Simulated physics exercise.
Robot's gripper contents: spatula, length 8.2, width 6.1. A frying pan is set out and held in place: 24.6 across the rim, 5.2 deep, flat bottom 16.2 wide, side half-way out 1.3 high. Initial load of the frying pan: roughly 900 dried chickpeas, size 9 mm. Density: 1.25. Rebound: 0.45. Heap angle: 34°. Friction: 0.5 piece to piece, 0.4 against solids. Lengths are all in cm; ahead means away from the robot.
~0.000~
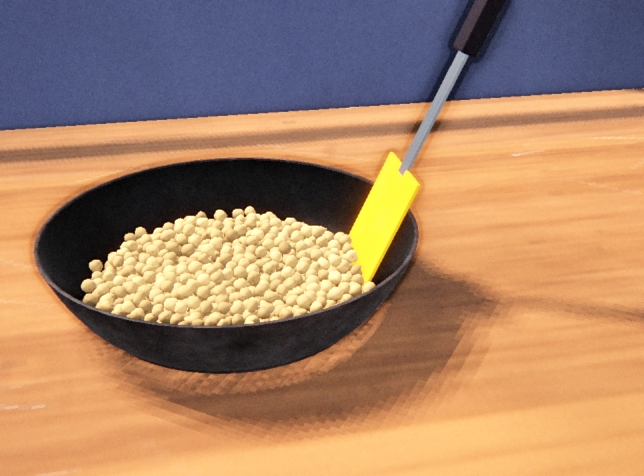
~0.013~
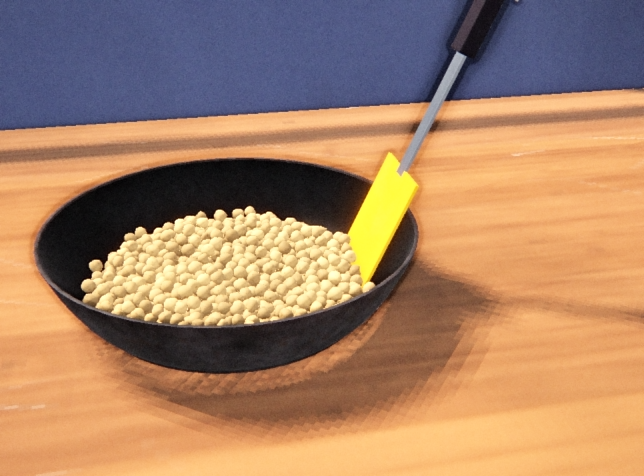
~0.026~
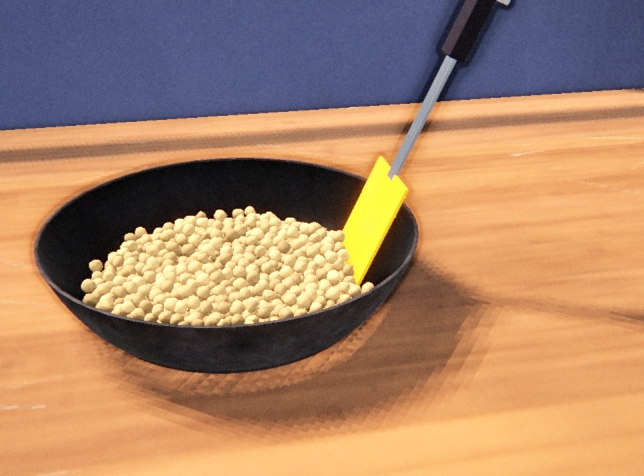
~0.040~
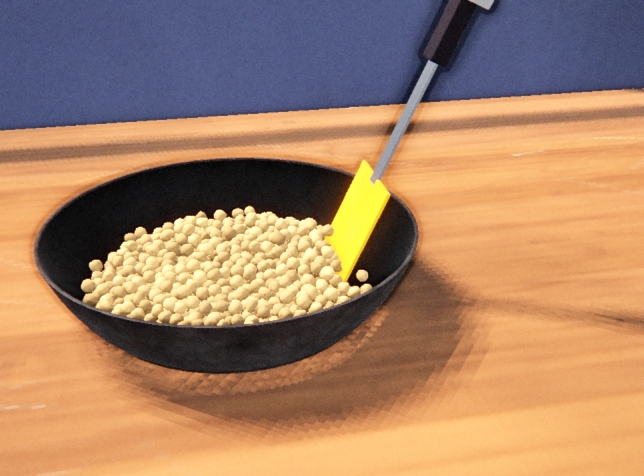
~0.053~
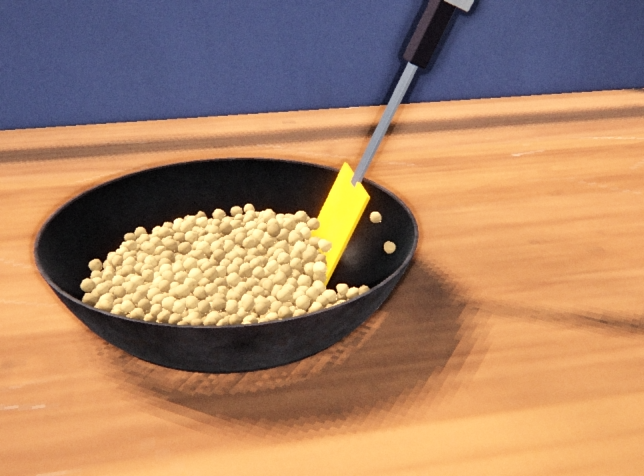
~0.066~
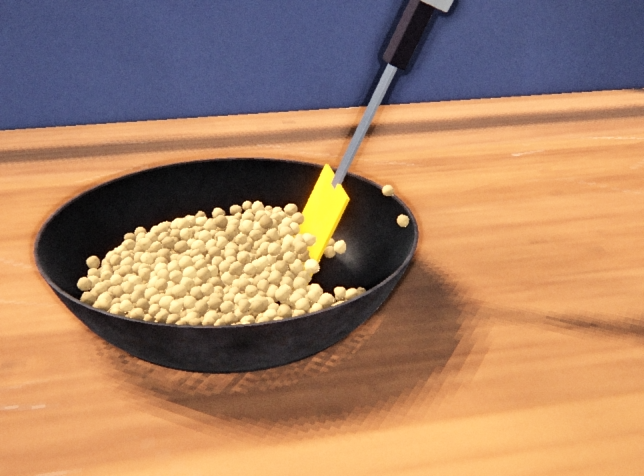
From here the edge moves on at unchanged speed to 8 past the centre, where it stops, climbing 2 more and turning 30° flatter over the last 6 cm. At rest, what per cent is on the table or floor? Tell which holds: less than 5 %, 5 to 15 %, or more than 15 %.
What holds is 5 to 15 %.
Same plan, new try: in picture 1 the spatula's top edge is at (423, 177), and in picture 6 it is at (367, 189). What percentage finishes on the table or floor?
5 per cent.
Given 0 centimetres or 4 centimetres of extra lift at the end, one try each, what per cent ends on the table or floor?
First try around 0 percent, second try around 10 percent.
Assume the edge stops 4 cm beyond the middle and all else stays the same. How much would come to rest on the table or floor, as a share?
About 0 %.
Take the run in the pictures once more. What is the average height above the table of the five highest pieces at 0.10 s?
Height: Approx. 8 cm.
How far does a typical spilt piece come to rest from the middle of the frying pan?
I reckon close to 24 centimetres.
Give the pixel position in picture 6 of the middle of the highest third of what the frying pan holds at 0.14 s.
Centre: Approx. (168, 258) in the last view.
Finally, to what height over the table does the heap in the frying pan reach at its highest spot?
Some 5.5 cm.
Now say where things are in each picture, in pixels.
The first frame shows spatula top edge at (405, 168), sloping 65°; upper third of the load around (230, 264), from x 90 to 370, top at y 210; 900 in the frying pan.
The second frame shows spatula top edge at (403, 169), sloping 65°; upper third of the load around (230, 264), from x 90 to 370, top at y 210.
The third frame shows spatula top edge at (394, 172), sloping 65°; upper third of the load around (231, 264), from x 90 to 370, top at y 210.
The fourth frame shows spatula top edge at (376, 177), sloping 65°; upper third of the load around (239, 264), from x 90 to 370, top at y 210.
The fifth frame shows spatula top edge at (357, 179), sloping 65°; upper third of the load around (244, 261), from x 90 to 390, top at y 210.
The sixth frame shows spatula top edge at (337, 181), sloping 65°; upper third of the load around (241, 257), from x 85 to 405, top at y 190; 900 in the frying pan.
After 0.10 s, sloping 65°, highest piece 11 above the table; 899 in the frying pan, 1 on the blade or in flight.
After 0.14 s, sloping 55°, highest piece 15 above the table; 898 in the frying pan, 2 on the blade or in flight.
After 0.36 s, sloping 35°, highest piece 8 above the table; 829 in the frying pan, 61 on the table or floor, 10 on the blade or in flight.
After 1.41 s, sloping 35°, highest piece 5 above the table; 829 in the frying pan, 71 on the table or floor.
At rest, 829 in the frying pan, 71 on the table or floor. That is 8 % on the table or floor.
